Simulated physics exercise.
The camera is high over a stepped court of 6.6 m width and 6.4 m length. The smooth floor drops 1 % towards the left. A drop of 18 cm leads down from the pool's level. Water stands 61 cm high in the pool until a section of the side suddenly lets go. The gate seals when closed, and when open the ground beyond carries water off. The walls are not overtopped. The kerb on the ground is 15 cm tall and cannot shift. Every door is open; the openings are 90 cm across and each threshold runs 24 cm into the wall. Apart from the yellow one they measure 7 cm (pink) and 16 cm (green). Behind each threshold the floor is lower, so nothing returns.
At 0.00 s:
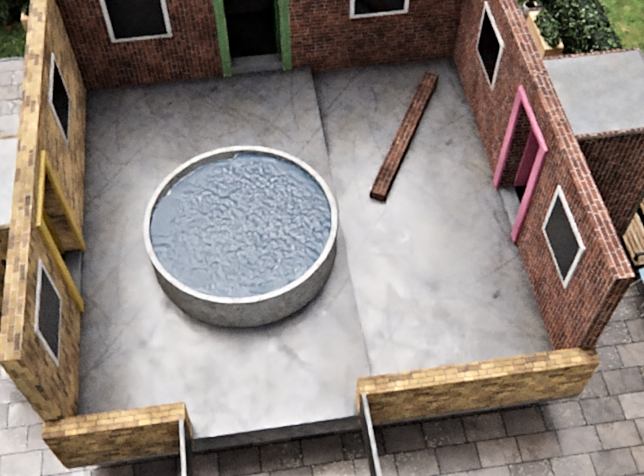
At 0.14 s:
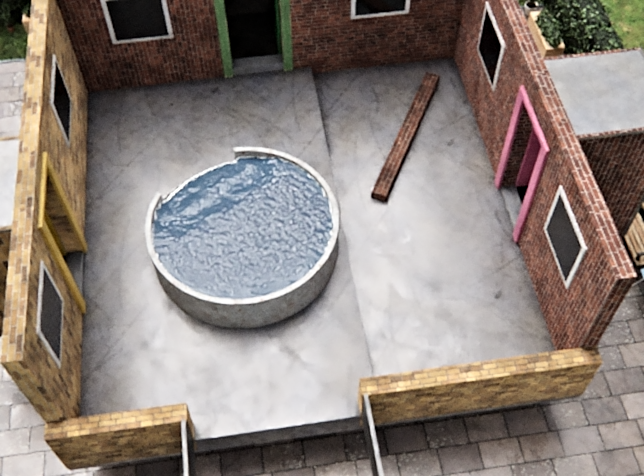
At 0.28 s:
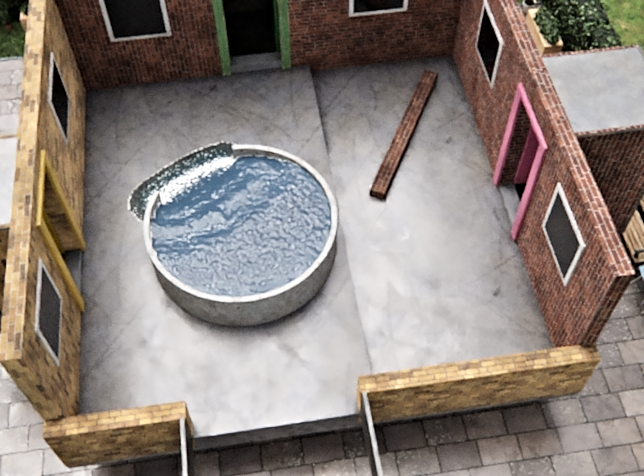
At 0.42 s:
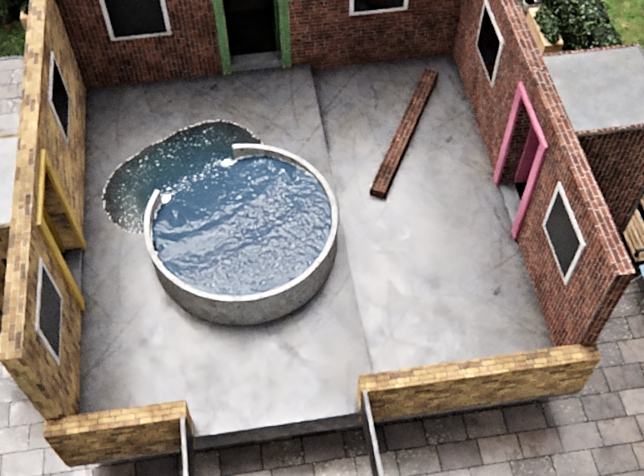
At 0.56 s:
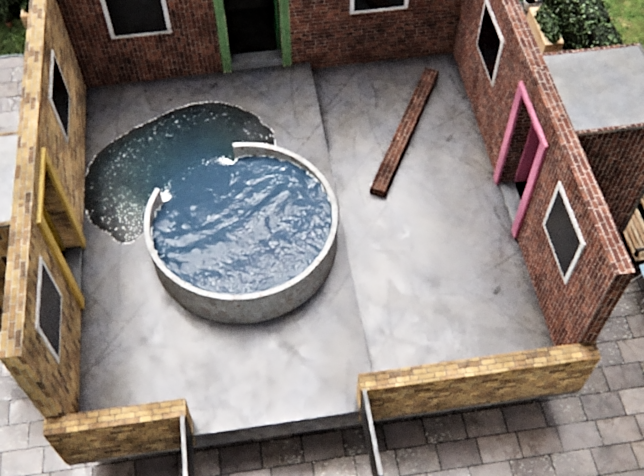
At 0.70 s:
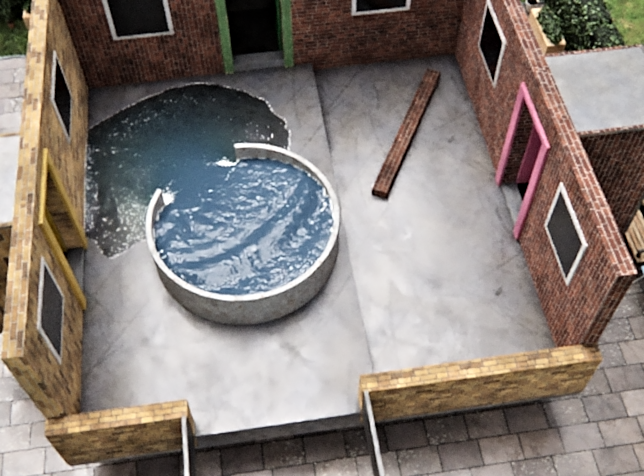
In a walled court, a round pool's far side opens and water spreads across the floor.
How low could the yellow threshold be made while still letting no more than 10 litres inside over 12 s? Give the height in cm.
About 5 cm.
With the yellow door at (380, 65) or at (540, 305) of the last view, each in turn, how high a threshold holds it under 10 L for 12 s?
About 16 and 9.0 cm.
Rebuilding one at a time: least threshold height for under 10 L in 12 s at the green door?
Roughly 13.5 cm at green.
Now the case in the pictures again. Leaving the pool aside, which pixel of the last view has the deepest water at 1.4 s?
Around (89, 92).
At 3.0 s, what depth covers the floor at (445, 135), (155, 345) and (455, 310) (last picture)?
In that order: 0, 0 and 0 cm.
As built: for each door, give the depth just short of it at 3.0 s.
Depths in cm: Pink 0, green 17, yellow 3.
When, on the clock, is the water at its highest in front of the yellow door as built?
Near 4.5 s.
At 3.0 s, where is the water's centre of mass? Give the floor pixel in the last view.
At about (202, 179).
After 1.4 s water covers 20 % of the floor, deepest (56 cm) near (89, 92); 2 cm at the yellow door, 0 litres in over its 8 cm threshold.
After 3.0 s water covers 35 % of the floor, deepest (35 cm) near (89, 107); 3 cm at the yellow door, 0 litres in over its 8 cm threshold.
After 12.0 s water covers 95 % of the floor, deepest (16 cm) near (544, 373); 5 cm at the yellow door, 0 litres in over its 8 cm threshold.
At the yellow door as built, the water arrived by 1.3 s and peaked near 8 cm at 4.6 s.
With a threshold of 4.5 cm, 13 litres would have come in within the 12 s; with 5.5 cm, 6 litres. So under 10 litres takes about 5 cm.
